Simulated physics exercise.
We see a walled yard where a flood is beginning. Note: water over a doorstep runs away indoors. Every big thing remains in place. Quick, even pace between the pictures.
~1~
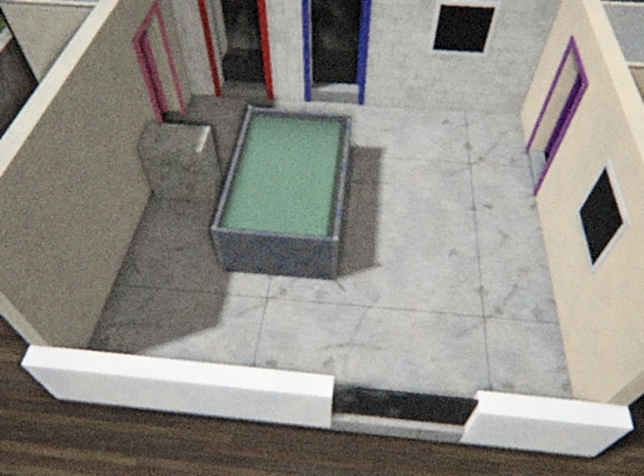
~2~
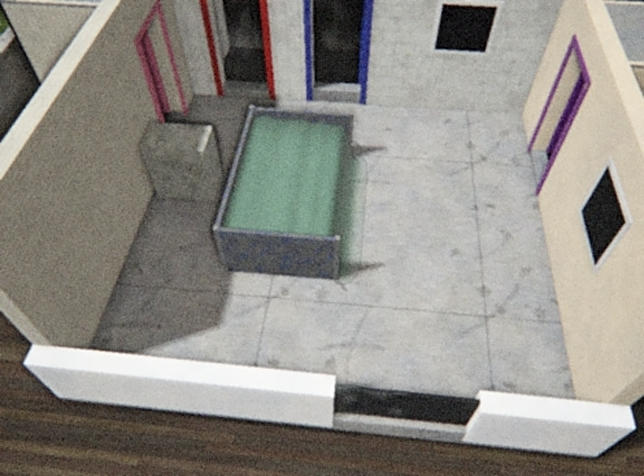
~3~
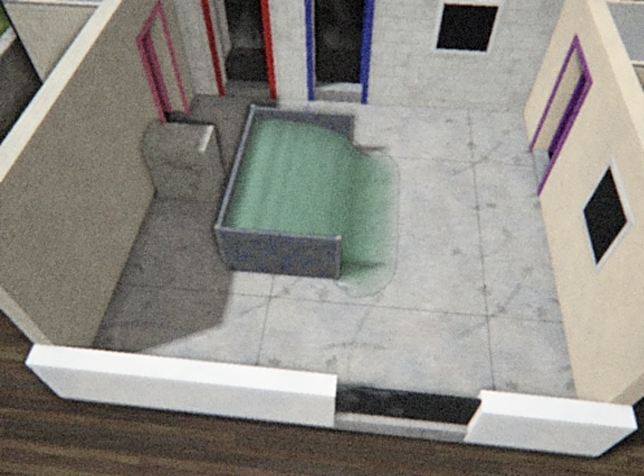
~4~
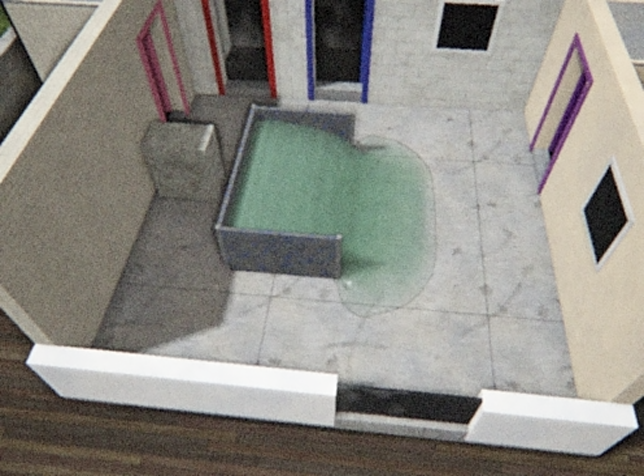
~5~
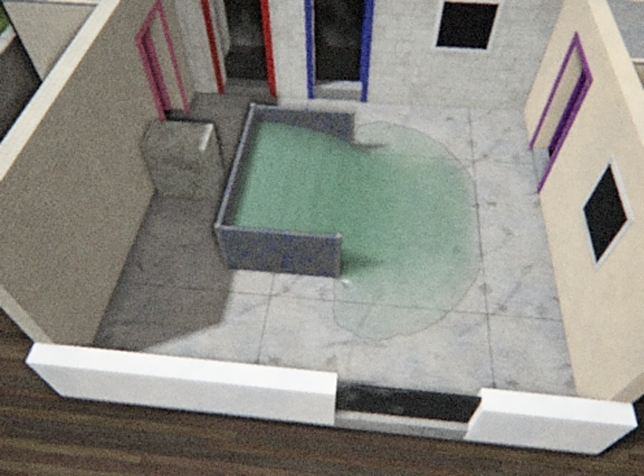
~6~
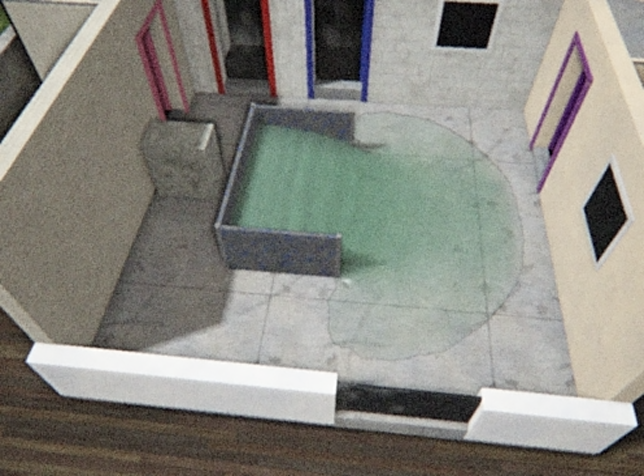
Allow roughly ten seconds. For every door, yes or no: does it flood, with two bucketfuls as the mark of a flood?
Purple door: Yes, blue door: No, red door: No, pink door: Yes.
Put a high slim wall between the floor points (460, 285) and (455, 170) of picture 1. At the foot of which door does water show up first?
In my view it's the purple door.
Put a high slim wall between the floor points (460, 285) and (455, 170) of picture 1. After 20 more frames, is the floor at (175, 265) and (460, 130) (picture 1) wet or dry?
Not wet, soaked.
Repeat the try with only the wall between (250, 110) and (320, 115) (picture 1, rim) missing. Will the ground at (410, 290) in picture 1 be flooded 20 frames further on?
Verdict: Free of water.
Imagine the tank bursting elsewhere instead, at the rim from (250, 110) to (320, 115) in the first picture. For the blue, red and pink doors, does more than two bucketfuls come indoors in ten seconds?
Blue: Over the line; red: Over the line; pink: Over the line.
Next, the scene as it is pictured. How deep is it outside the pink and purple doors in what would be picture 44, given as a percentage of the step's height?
The first sits near 180 in a hundred and the second near 90 in a hundred.
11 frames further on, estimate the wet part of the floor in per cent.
I reckon around 50 %.
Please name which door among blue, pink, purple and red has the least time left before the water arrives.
It's the one in purple.
A moment on, water covers 50 % of the floor; the purple door over two buckets in, the blue door not reached, the red door not reached, the pink door not reached.
Next, water covers 50 % of the floor; the purple door far over two buckets in, the blue door wet at the sill, nothing in, the red door not reached, the pink door not reached.
Then, water covers 60 % of the floor; the purple door far over two buckets in, the blue door wet at the sill, nothing in, the red door not reached, the pink door not reached.
Later, water covers 95 % of the floor; the purple door far over two buckets in, the blue door wet at the sill, nothing in, the red door wet at the sill, nothing in, the pink door over two buckets in.
In the end, water covers 100 % of the floor; the purple door far over two buckets in, the blue door wet at the sill, nothing in, the red door wet at the sill, nothing in, the pink door over two buckets in.
